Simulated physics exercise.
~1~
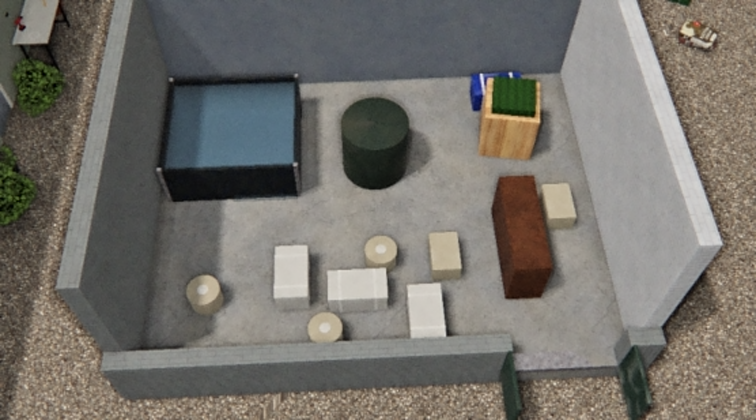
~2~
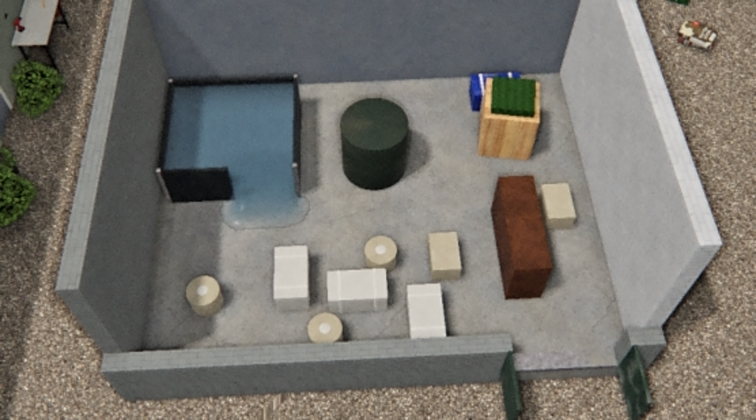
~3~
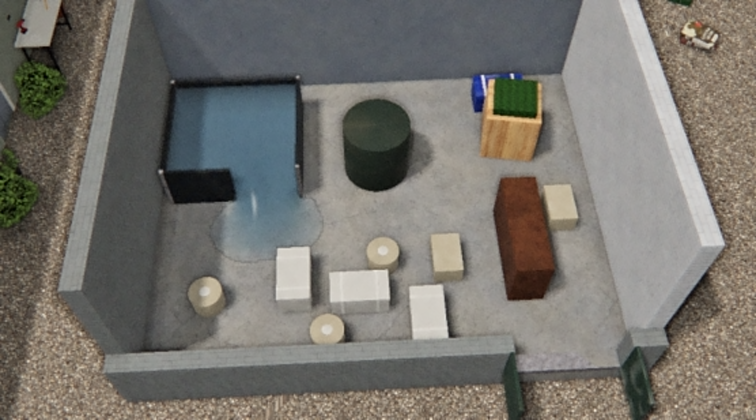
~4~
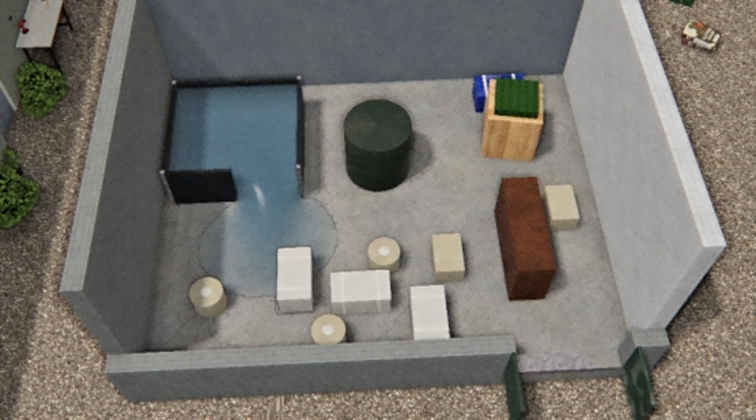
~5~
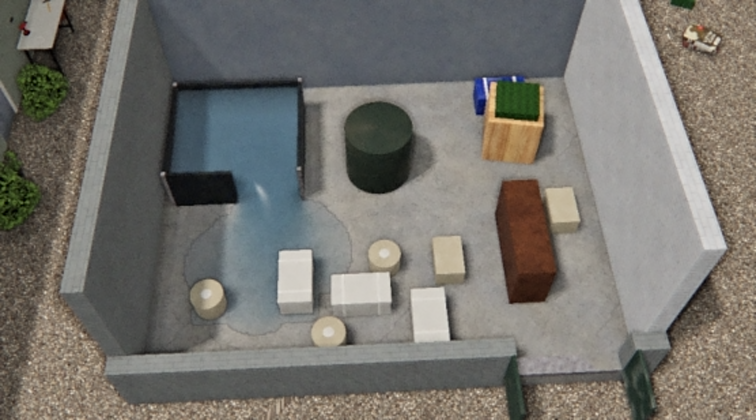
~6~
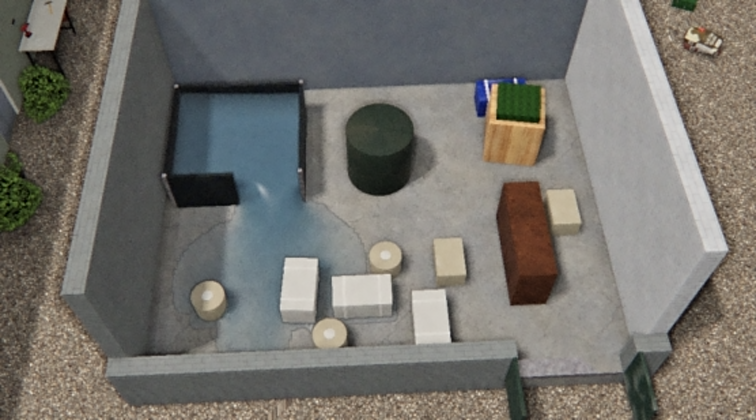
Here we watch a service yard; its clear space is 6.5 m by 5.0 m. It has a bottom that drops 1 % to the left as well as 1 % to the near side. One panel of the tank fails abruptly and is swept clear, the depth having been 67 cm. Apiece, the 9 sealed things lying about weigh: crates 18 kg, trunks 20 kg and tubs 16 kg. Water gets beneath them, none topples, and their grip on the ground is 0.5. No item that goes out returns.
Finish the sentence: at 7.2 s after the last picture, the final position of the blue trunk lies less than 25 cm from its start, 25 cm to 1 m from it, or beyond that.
The final position of the blue trunk lies less than 25 cm from its start.
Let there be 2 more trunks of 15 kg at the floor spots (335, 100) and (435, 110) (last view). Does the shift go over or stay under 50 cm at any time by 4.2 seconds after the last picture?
In that order: Less, short of it.
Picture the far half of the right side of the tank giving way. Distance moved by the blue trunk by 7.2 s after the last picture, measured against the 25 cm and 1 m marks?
My answer is that the blue trunk is flushed far out.
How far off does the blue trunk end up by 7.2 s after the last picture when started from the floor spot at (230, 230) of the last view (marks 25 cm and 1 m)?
Put there, it wanders off a long way.
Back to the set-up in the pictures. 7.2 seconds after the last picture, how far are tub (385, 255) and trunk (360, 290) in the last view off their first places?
In that order: 100 cm, 250 cm.
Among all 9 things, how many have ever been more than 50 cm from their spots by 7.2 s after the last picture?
My count gives 7.
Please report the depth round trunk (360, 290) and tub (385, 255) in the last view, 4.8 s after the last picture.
Depths: Near 8 cm, then near 10 cm.
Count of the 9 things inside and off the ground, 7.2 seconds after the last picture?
The number is 1.
Then, 0.9 s after the last picture the blue trunk is near (503, 90), 0.0 m from its start, aground; 0 of 9 are out; 3 afloat.
Then, 2.8 s after the last picture the blue trunk is near (503, 90), 0.0 m from its start, aground; 0 of 9 are out; 5 afloat.
Then, 4.8 s after the last picture the blue trunk is near (503, 90), 0.0 m from its start, aground; 0 of 9 are out; 2 afloat.
Then, 7.2 s after the last picture the blue trunk is near (503, 90), 0.0 m from its start, aground; 0 of 9 are out; 1 afloat.
